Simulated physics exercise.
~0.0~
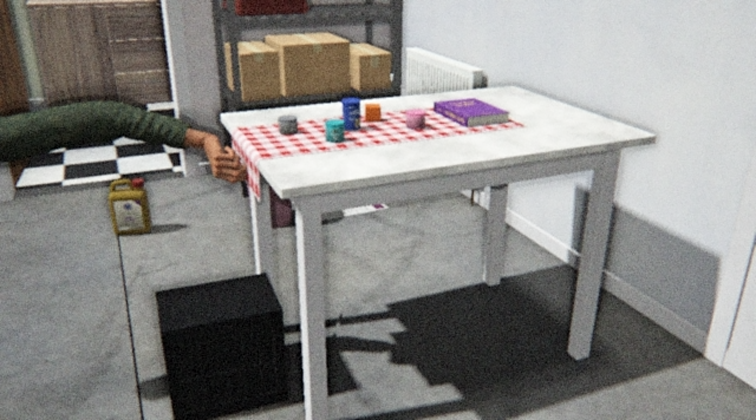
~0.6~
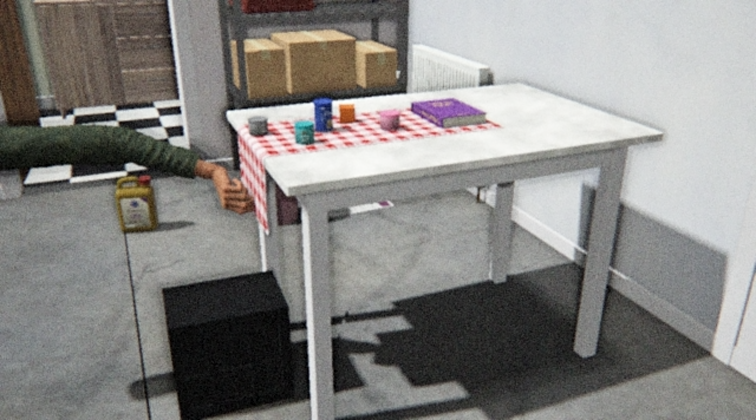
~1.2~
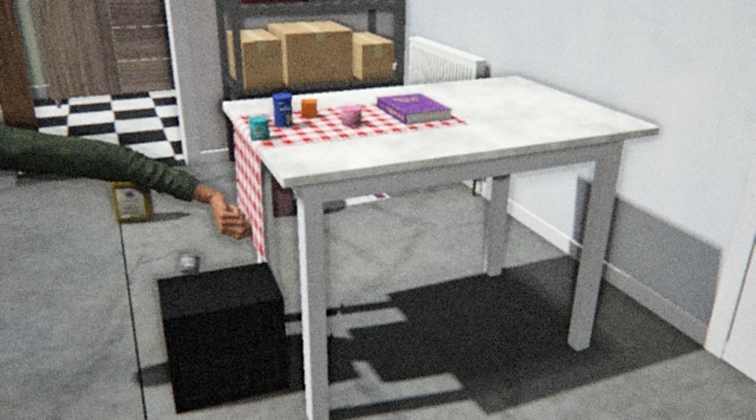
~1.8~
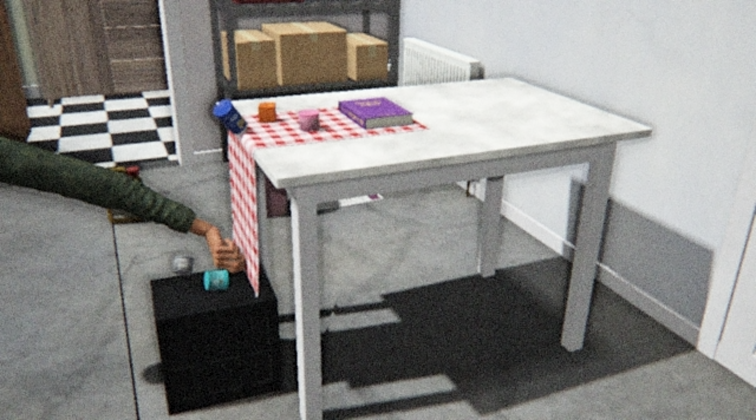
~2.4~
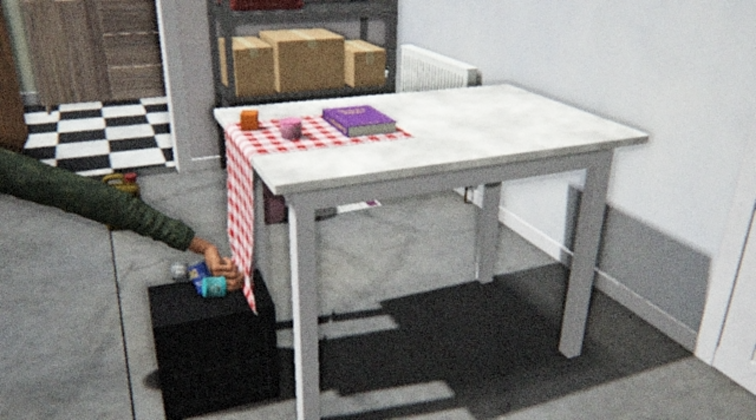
A hand in a dark green sleeve pulled the red checked cloth down over the table's left edge, and the grey pot, then the turquoise pot, then the blue can dropped onto the black crate, while the orange and pink pots and purple book stayed on the table.
